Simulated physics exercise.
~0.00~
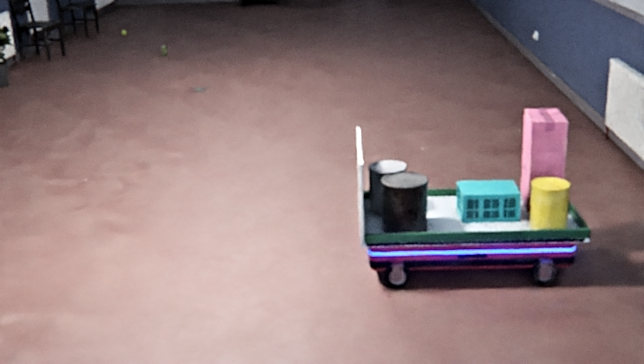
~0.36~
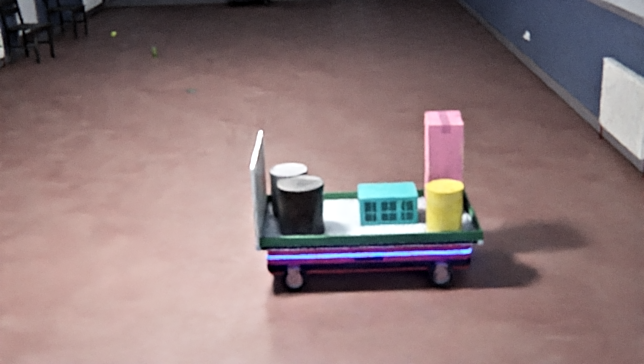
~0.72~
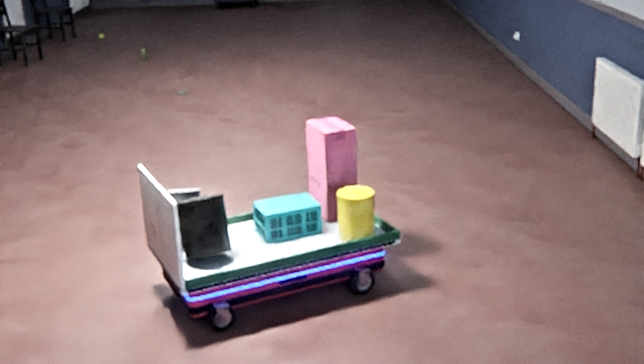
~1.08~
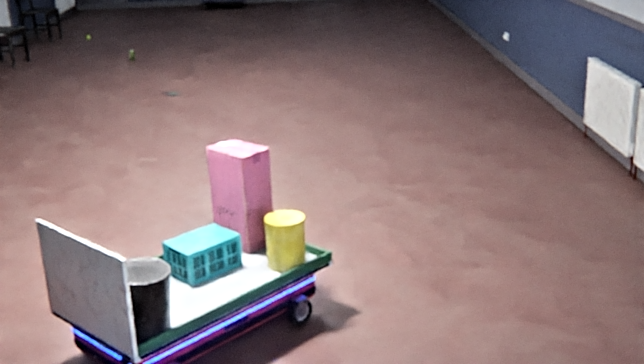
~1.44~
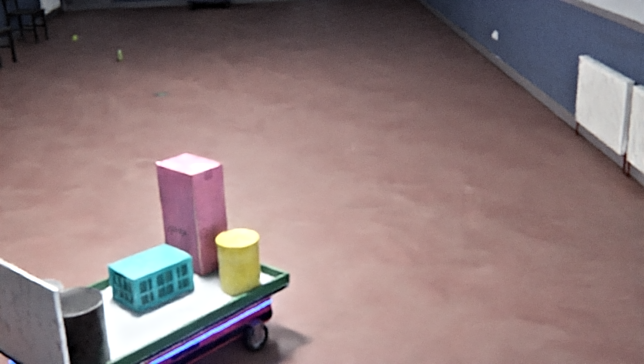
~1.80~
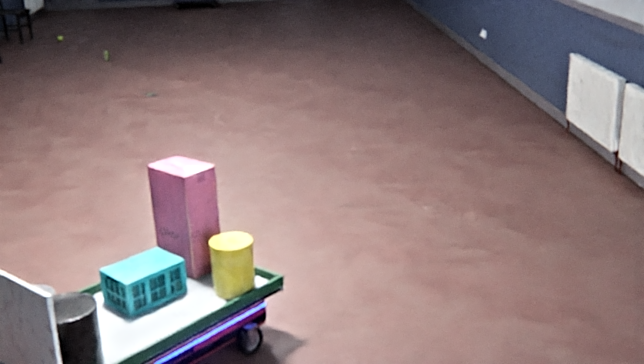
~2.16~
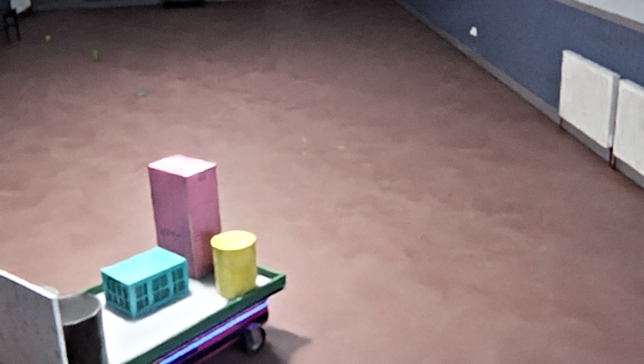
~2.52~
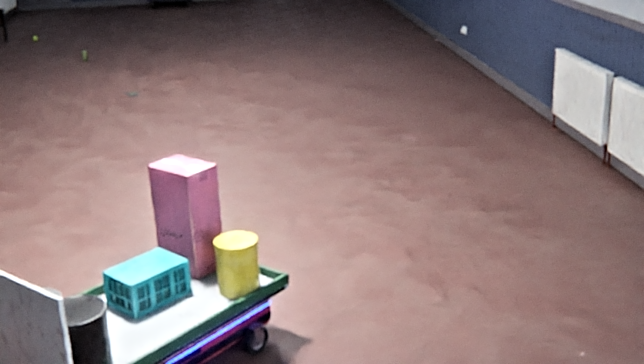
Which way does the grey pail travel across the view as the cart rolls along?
The grey pail moves to the left, carried along with the cart.
A flat cart with a green rim, a glowing purple and blue side and a tall pale board at its left end rolls across a reddish-brown floor, seen from slightly above in a large room with a blue wall at right. It carries a grey pail and a black pail near the board, a turquoise crate, a tall pink box and a yellow pail. The cart travels left, then swings toward the viewer as the two dark pails tilt briefly. It stops at the lower left, partly out of view, with the crate, box and yellow pail still upright aboard.
